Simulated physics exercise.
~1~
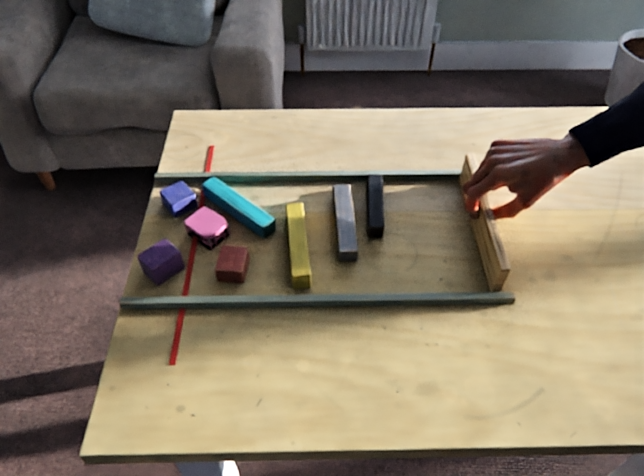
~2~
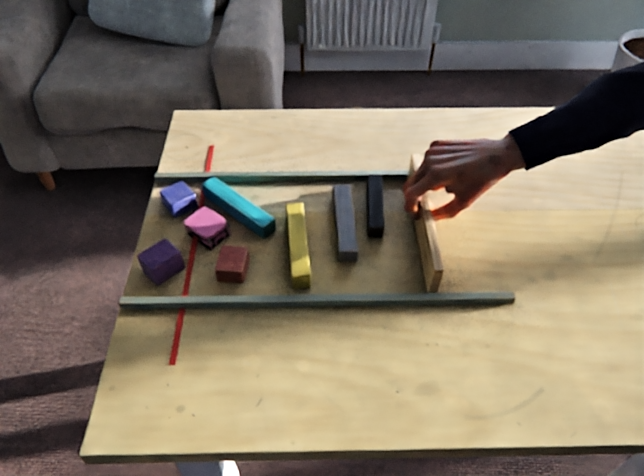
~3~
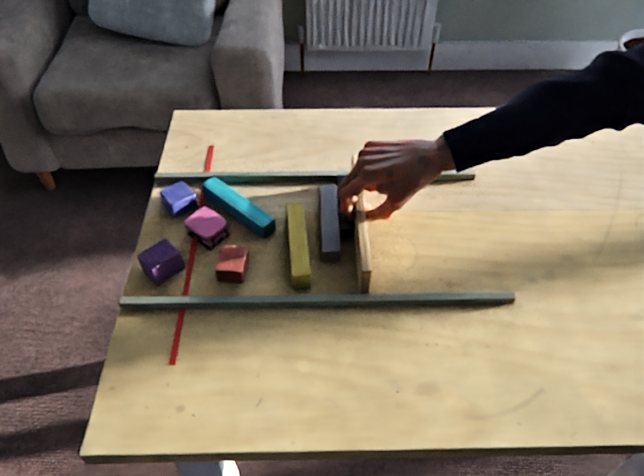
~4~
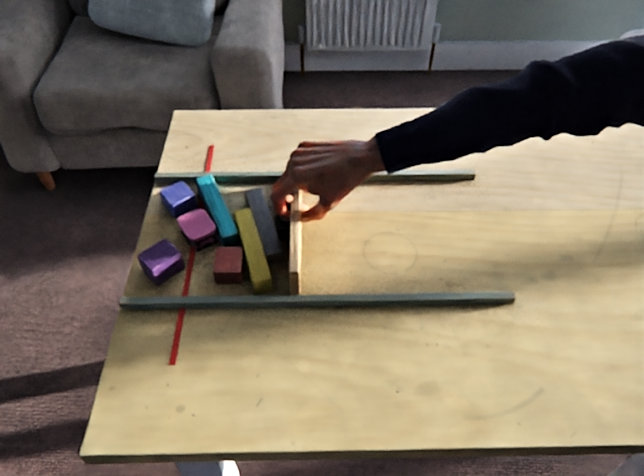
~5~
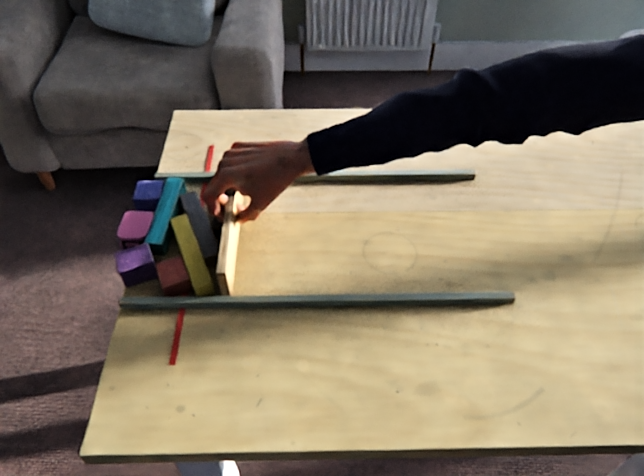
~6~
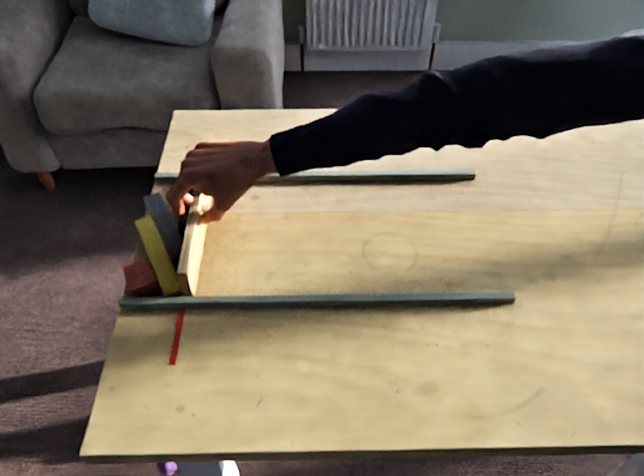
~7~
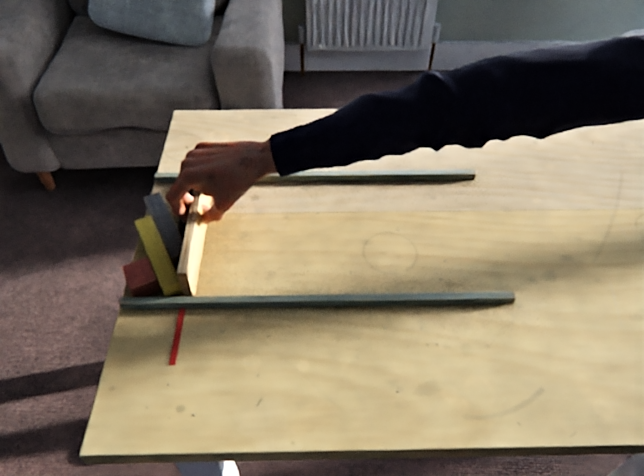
In a living room with a grey armchair and a radiator behind, a pale wooden table is seen from above at an angle. Between two dark green rails lie purple, blue, pink and dark red blocks and turquoise, yellow, grey and black sticks, with red tape crossing near the left edge. From the right, a dark-sleeved hand slides an upright wooden board steadily left. It gathers the black, grey and yellow sticks, then crowds everything toward the edge. The turquoise stick and the purple, pink and blue pieces go over, while the yellow, grey and red ones stay as the board stops near the tape.
